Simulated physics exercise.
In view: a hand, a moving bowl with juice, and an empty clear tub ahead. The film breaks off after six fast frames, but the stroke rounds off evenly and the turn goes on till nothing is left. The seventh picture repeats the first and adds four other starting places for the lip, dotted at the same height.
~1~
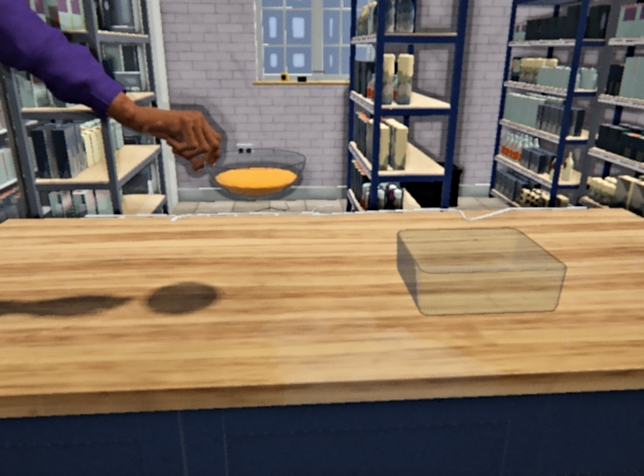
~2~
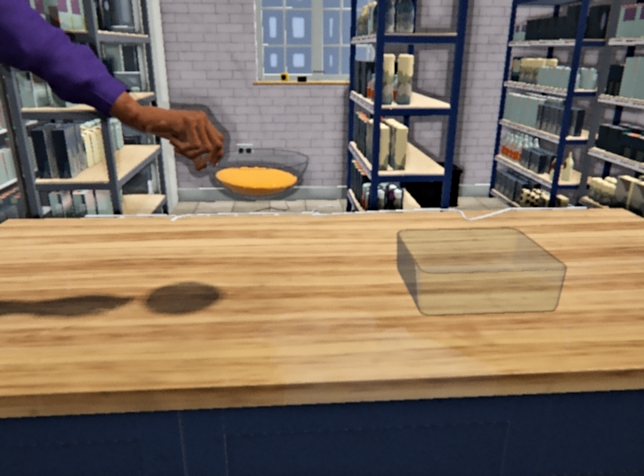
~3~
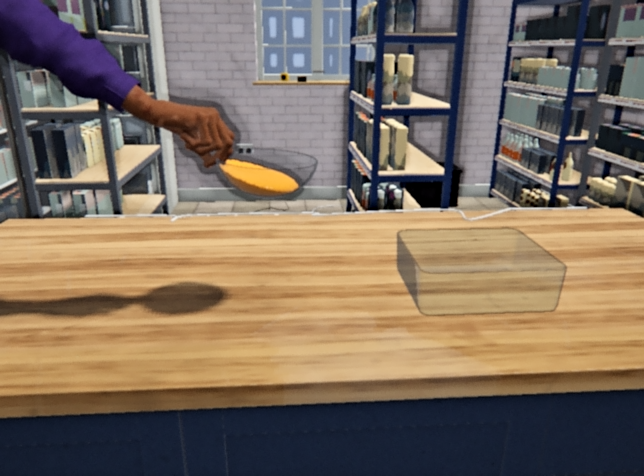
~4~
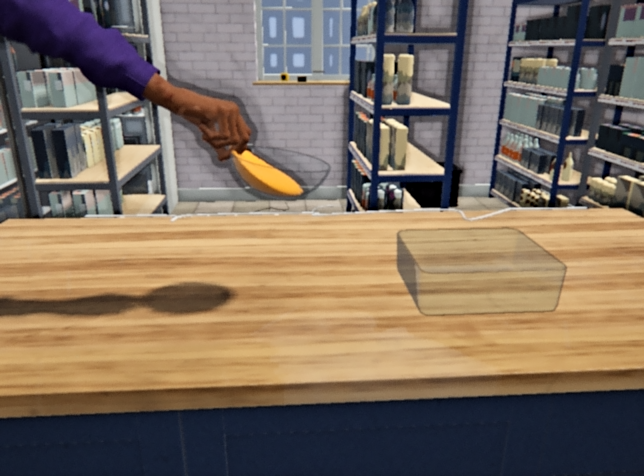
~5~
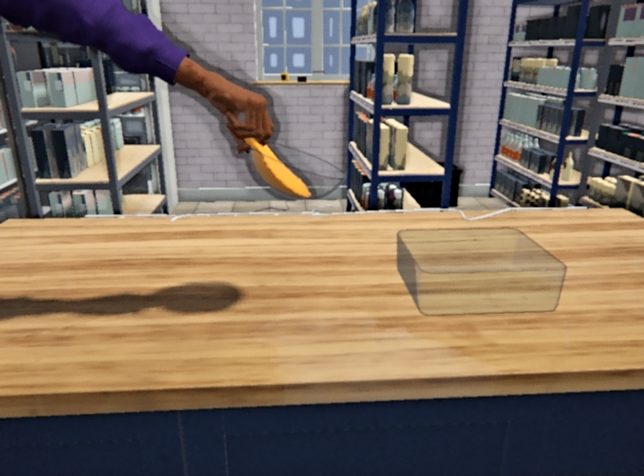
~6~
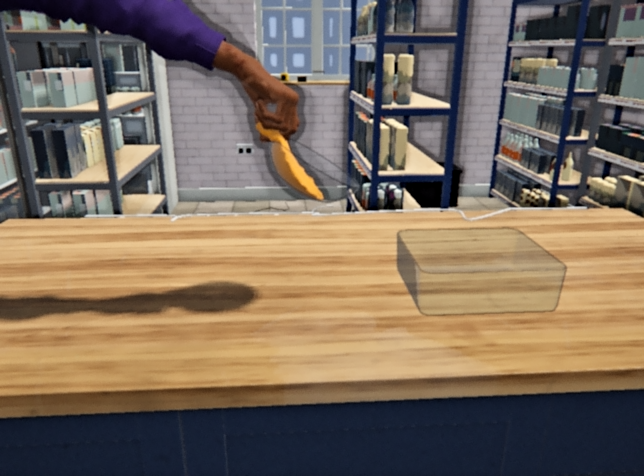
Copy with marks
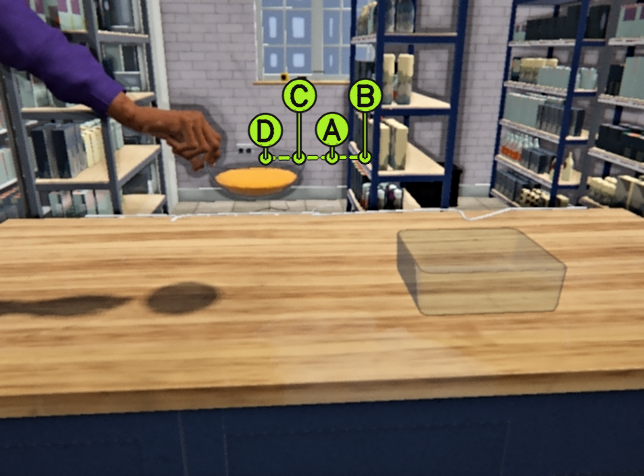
A hand carries a clear bowl of orange juice rightward above the table, steadily tilting it.
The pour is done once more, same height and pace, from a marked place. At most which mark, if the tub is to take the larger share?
Choose A.
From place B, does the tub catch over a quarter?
Yes, clearly.
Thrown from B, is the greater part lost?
No.
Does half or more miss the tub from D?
Yes, it does.
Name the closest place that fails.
Here it is place C.
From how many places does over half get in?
Two of them.
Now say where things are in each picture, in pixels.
Upright, lip at (304, 157); tub from (417, 314) to (555, 309); nothing has left yet.
Upright, lip at (307, 157); nothing has left yet.
Tipped about 3°, lip at (316, 160); nothing has left yet.
Tipped about 10°, lip at (329, 166); nothing has left yet.
Tipped about 19°, lip at (344, 174); juice is over the rim, down to (261, 145).
Tipped about 31°, lip at (358, 184); juice is over the rim, down to (283, 139).
On the marked copy, A at (332, 157); B at (365, 157); C at (299, 157); D at (265, 158).
With A, about 71 % lands in the tub, 19 % falls short and 10 % goes beside or beyond.
With B, about 71 % lands in the tub, 10 % falls short and 20 % goes beside or beyond.
With C, about 26 % lands in the tub, 69 % falls short and 5 % goes beside or beyond.
With D, about 2 % lands in the tub, 96 % falls short.
